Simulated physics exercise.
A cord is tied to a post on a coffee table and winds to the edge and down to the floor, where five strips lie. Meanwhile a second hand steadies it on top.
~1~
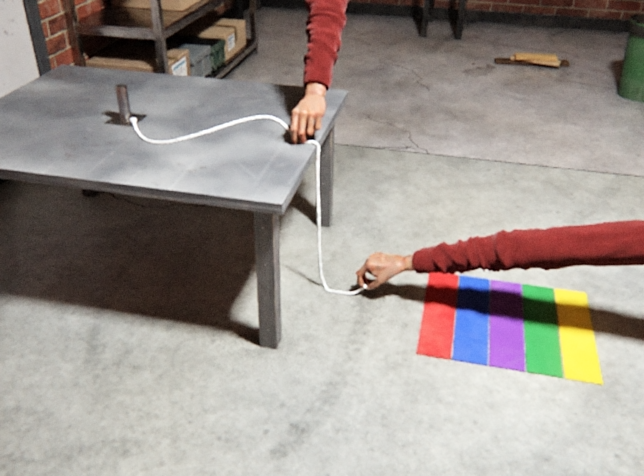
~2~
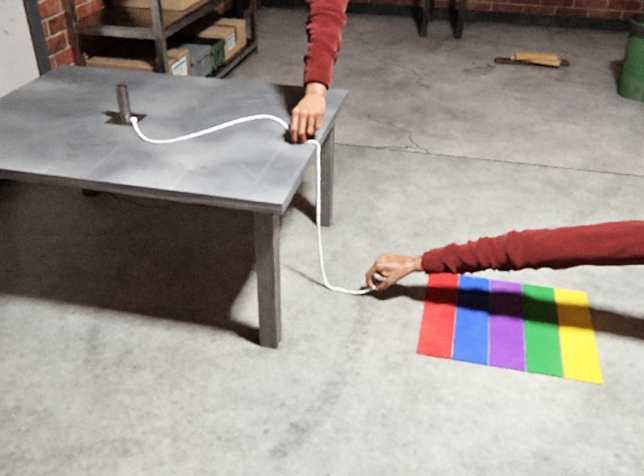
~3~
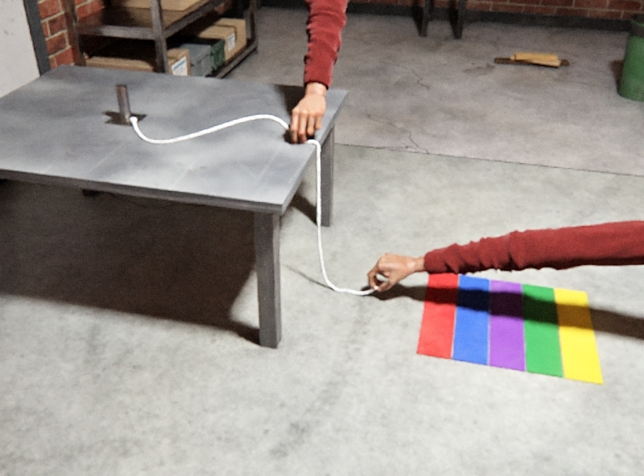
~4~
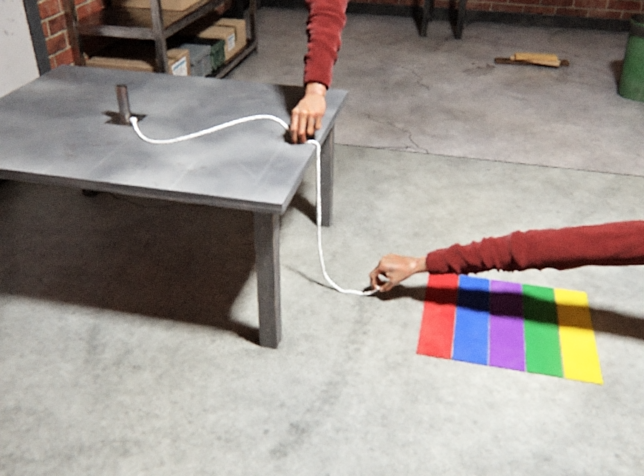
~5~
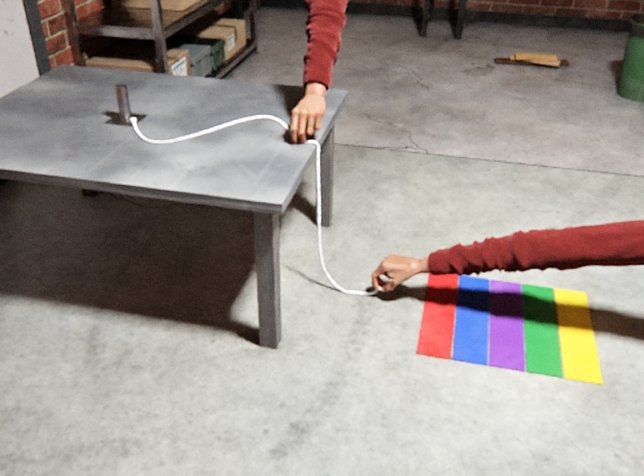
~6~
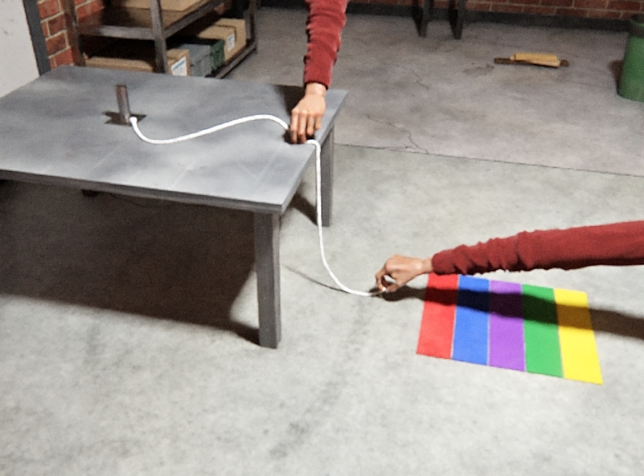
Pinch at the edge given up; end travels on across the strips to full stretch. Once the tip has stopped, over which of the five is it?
Over the yellow strip.
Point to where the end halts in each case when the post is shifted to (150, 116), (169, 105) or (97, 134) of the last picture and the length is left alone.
First (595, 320), then (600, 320), then (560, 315).
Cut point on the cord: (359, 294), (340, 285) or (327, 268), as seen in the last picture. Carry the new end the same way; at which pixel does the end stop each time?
First (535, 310), then (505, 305), then (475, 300).
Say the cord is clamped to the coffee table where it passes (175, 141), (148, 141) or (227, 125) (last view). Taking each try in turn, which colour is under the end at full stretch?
First try green, second green, third purple.
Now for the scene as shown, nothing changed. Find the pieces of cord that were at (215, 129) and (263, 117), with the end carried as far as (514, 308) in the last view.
Positions: (256, 133) for the first, (312, 140) for the second.
Early on, end near (514, 308); over purple.
Midway, end near (553, 313); over green.
At the end of the slack, end near (577, 317); over yellow. It gets as far as the yellow strip.
